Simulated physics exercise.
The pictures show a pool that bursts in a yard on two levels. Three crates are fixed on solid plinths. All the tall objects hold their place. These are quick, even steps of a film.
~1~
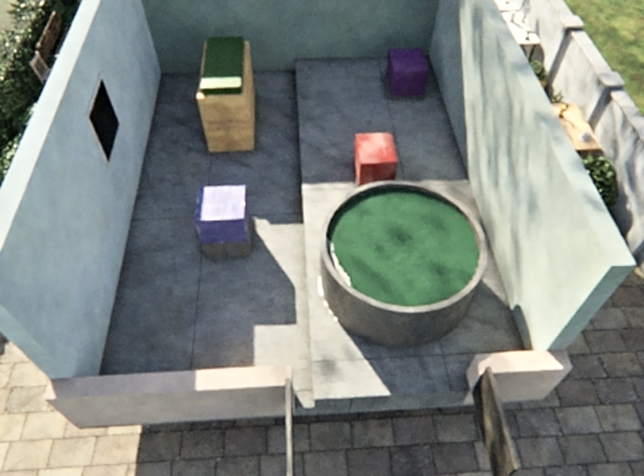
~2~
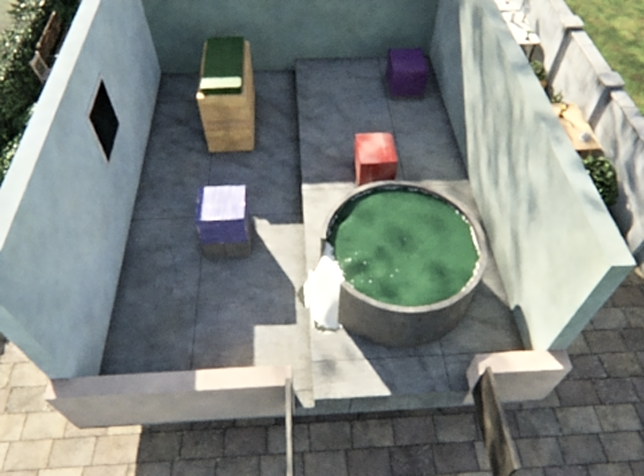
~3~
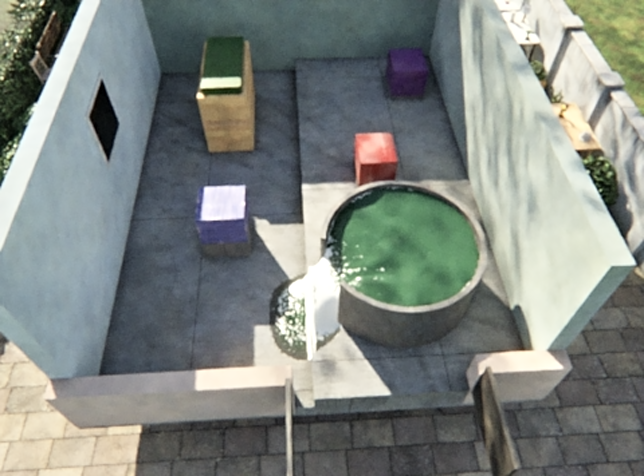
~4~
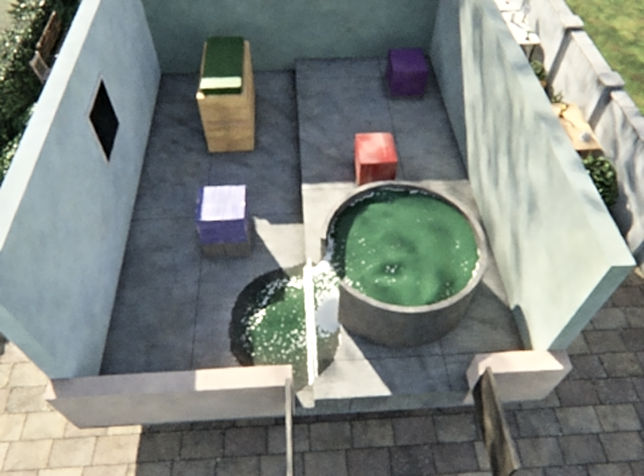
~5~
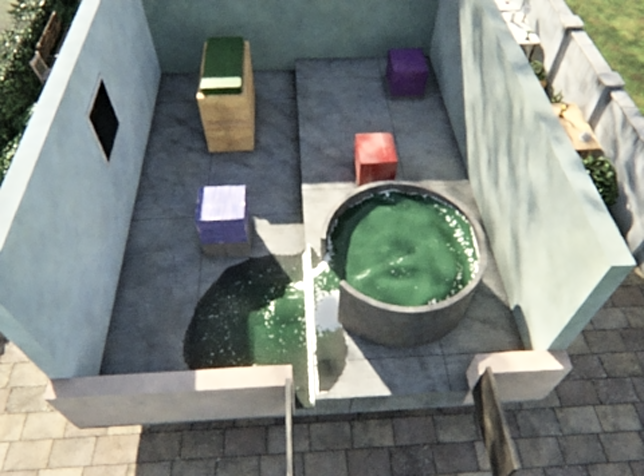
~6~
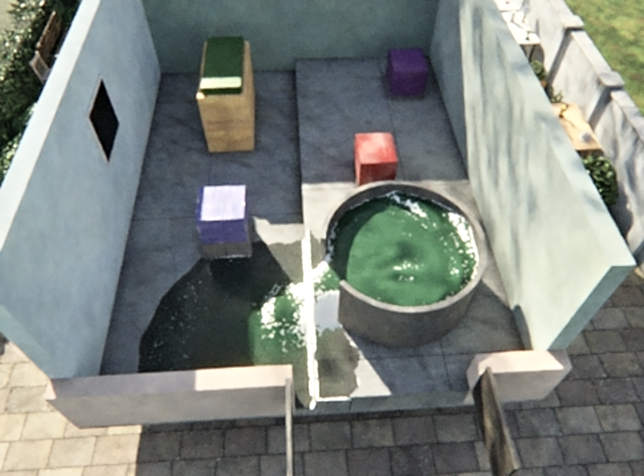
Green water bursting from the left side of a round pool, pouring onto the lower paving and spreading left across the walled yard.
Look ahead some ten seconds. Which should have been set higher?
The red crate stays dry; the purple crate stays dry; the blue crate stays dry.
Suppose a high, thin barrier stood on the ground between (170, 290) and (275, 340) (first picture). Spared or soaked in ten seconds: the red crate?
One by one: Red crate remains dry.
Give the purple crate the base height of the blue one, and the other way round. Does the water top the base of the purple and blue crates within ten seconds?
My reading: The purple one is spared, the blue one is wetted.
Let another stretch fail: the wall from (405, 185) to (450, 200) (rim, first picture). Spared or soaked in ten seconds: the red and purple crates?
In short: Red crate is wetted; purple crate is topped.
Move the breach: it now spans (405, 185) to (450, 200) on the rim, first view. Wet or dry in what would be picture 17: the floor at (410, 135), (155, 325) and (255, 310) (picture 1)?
One after the other: Under water, clear, clear.
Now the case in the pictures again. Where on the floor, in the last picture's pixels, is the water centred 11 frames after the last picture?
I would point to (292, 302).
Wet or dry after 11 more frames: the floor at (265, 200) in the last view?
At that place: Wet.
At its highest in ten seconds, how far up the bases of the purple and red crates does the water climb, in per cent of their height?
In turn 0 and 0 per cent.
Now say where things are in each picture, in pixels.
Still water in the round pool at (402, 244), in the first picture.
Water pours out at (329, 286) and has run to (322, 328), in the second picture.
The front is at (283, 343), out from the gap at (329, 288), in the third picture.
Water pours out at (329, 289) and has run to (243, 357), in the fourth picture.
Water pours out at (329, 288) and has run to (193, 360), in the fifth picture.
Water pours out at (329, 288) and has run to (147, 367), in the sixth picture.
A moment on, water covers 20 % of the floor; the red crate not reached, the purple crate not reached, the blue crate water round its plinth.
Next, water covers 25 % of the floor; the red crate not reached, the purple crate not reached, the blue crate water round its plinth.
Then, water covers 40 % of the floor; the red crate not reached, the purple crate not reached, the blue crate water round its plinth.
Later, water covers 55 % of the floor; the red crate not reached, the purple crate not reached, the blue crate water round its plinth.
In the end, water covers 55 % of the floor; the red crate stayed above the water, the purple crate stayed above the water, the blue crate stayed above the water.
